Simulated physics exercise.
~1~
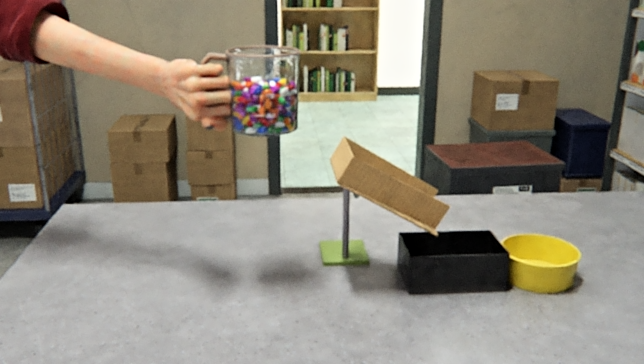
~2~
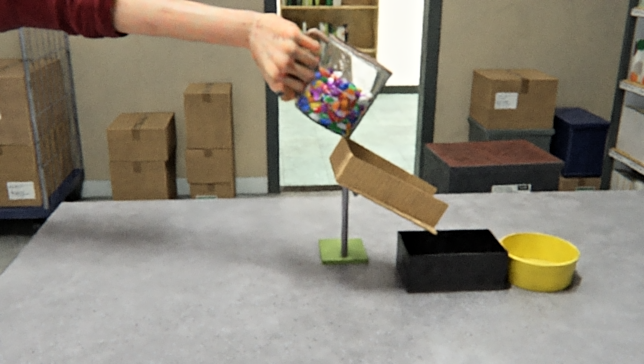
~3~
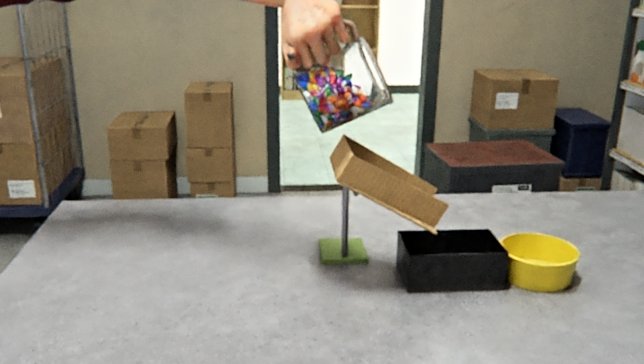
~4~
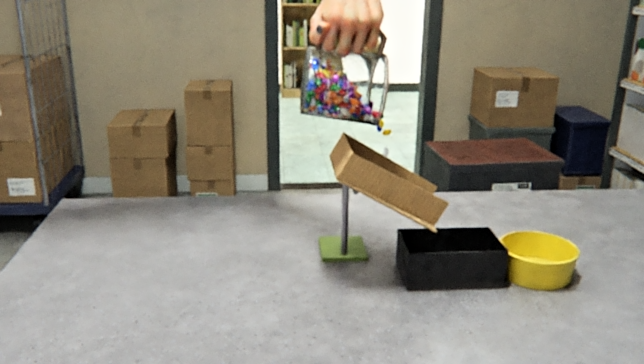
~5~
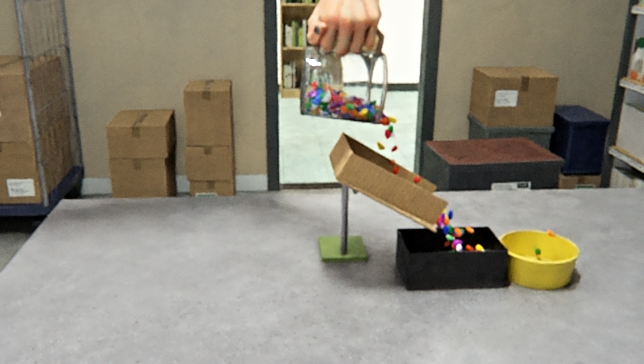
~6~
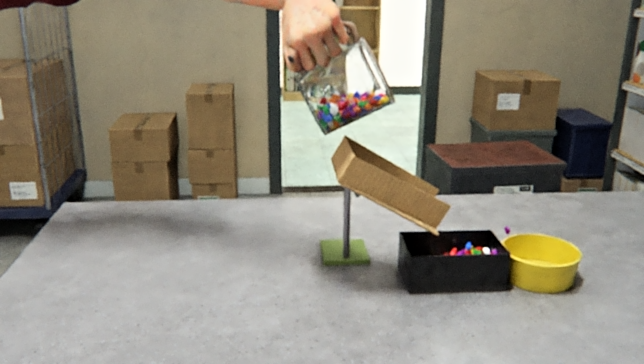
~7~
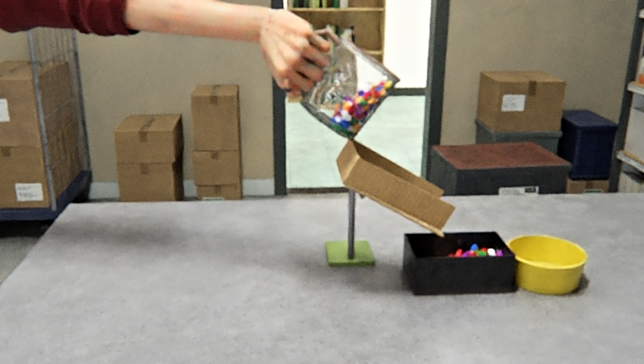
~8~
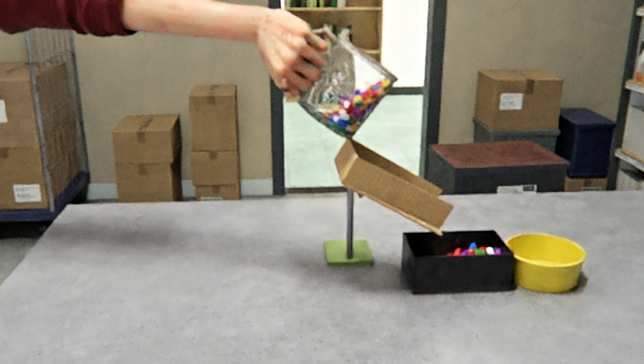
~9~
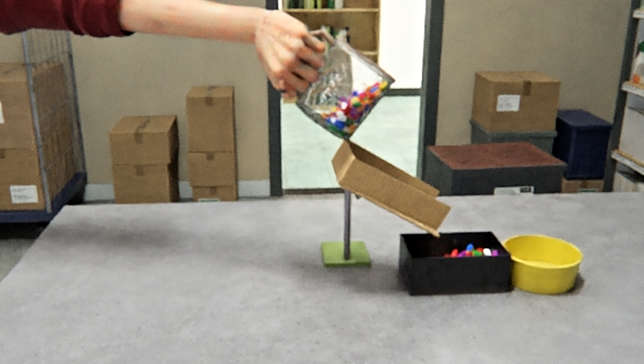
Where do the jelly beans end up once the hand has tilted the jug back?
They are shared between the black tin and the jug, each holding a good portion. The yellow dish and the table around the containers are left with practically none.
